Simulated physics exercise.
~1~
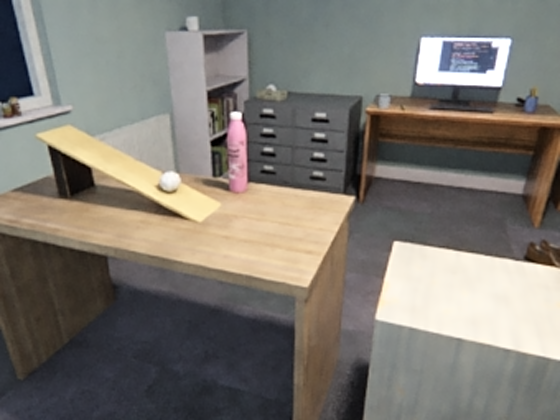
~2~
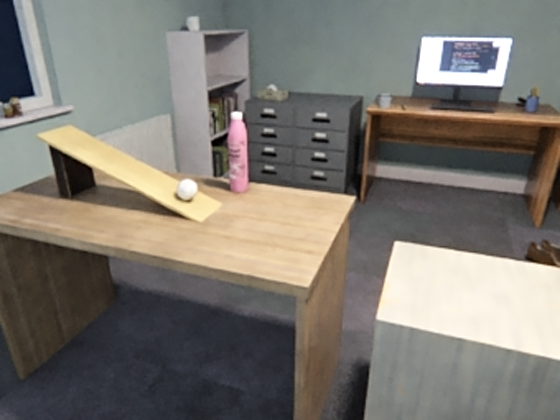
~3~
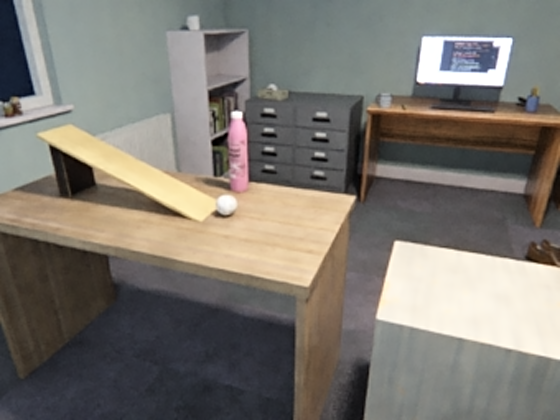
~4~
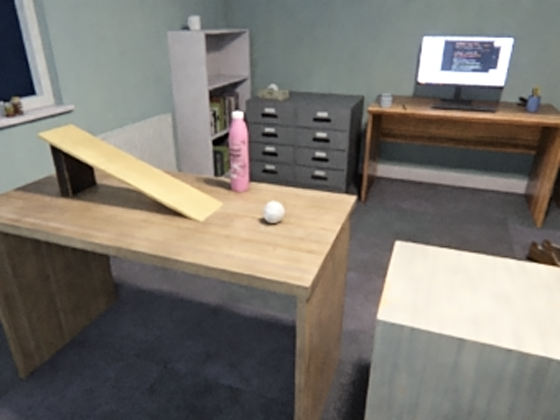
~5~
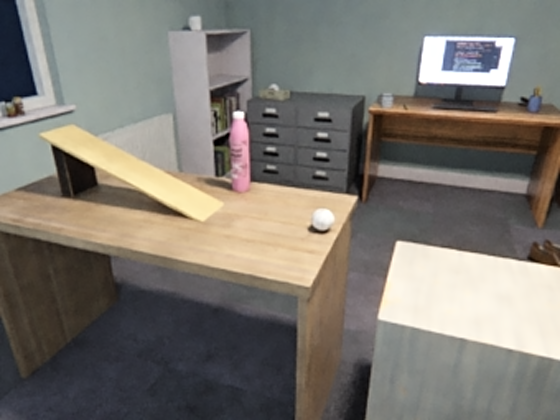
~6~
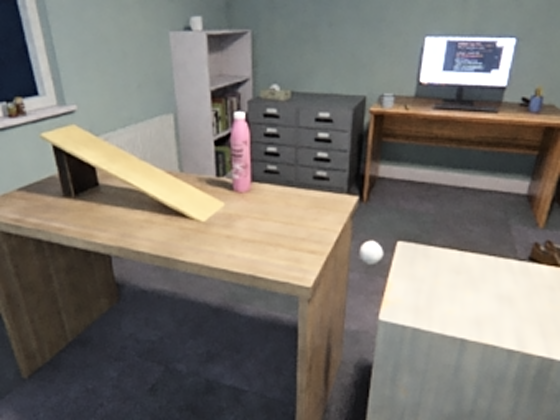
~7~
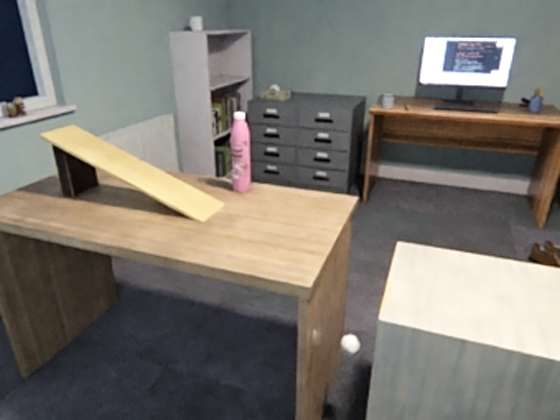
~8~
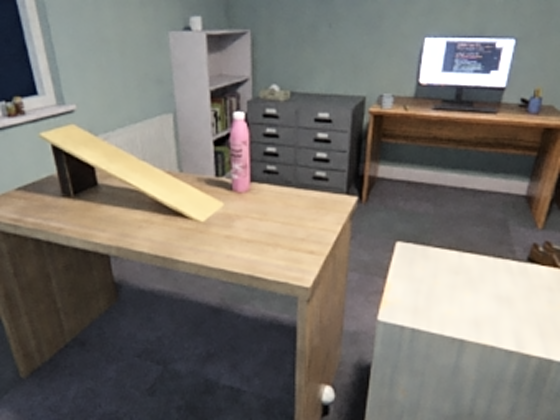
A white ball rolls down a ramp, crosses the table and falls into the gap.
